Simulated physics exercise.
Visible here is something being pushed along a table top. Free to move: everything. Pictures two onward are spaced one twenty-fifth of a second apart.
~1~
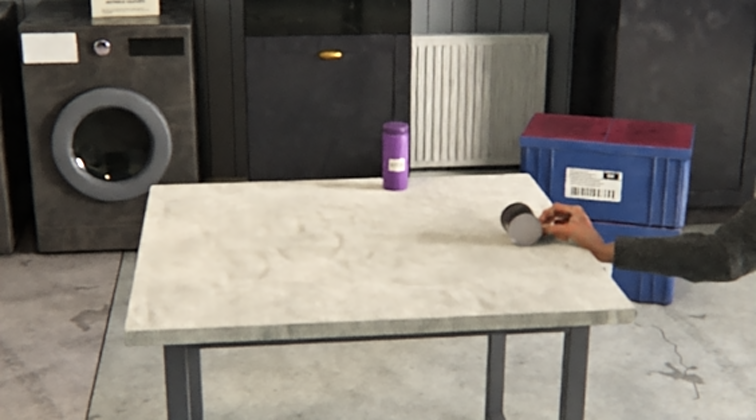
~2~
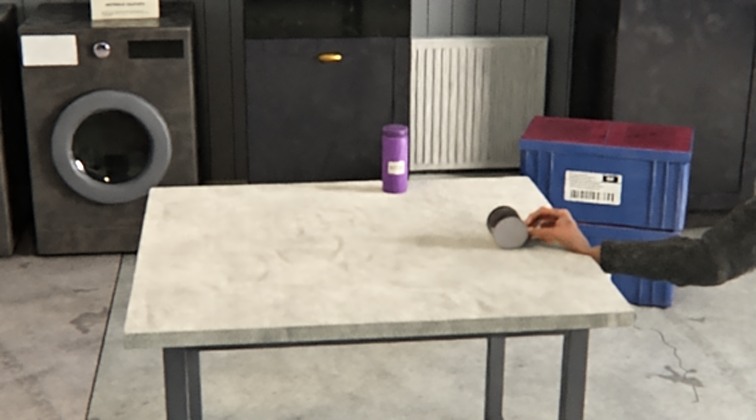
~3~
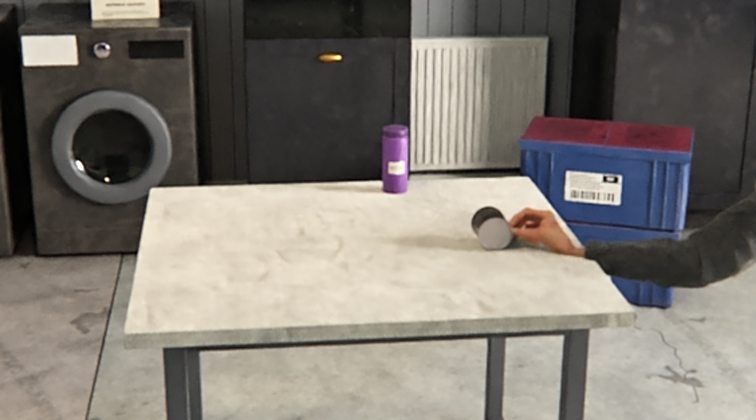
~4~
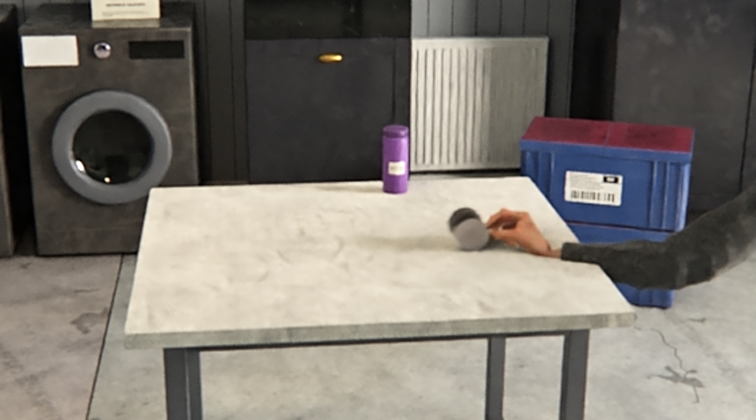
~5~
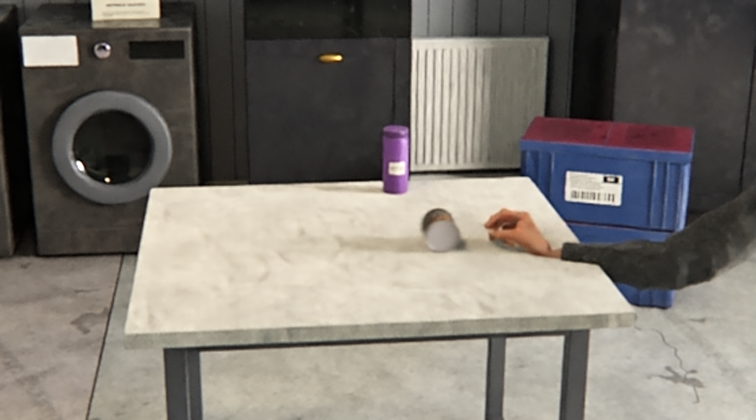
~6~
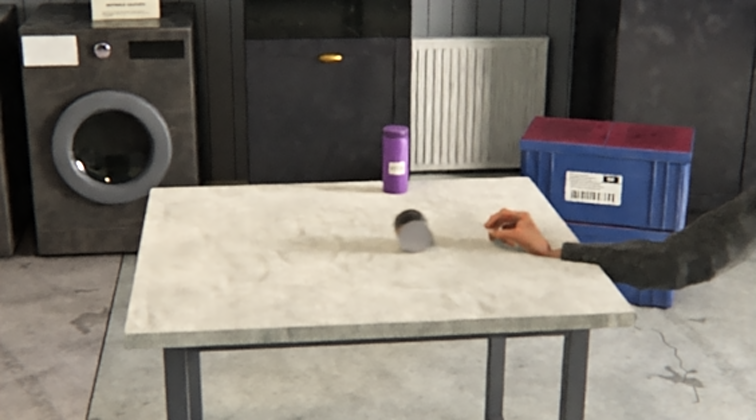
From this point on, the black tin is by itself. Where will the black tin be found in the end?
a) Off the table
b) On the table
(a) Off the table.
Then, 0.20 s on from there, black tin shifted well along near (278, 236).
Then, 0.50 s on from there, black tin now off the table.
Then, 0.90 s on from there, things are still on the move.
In the end, off the table, black tin.
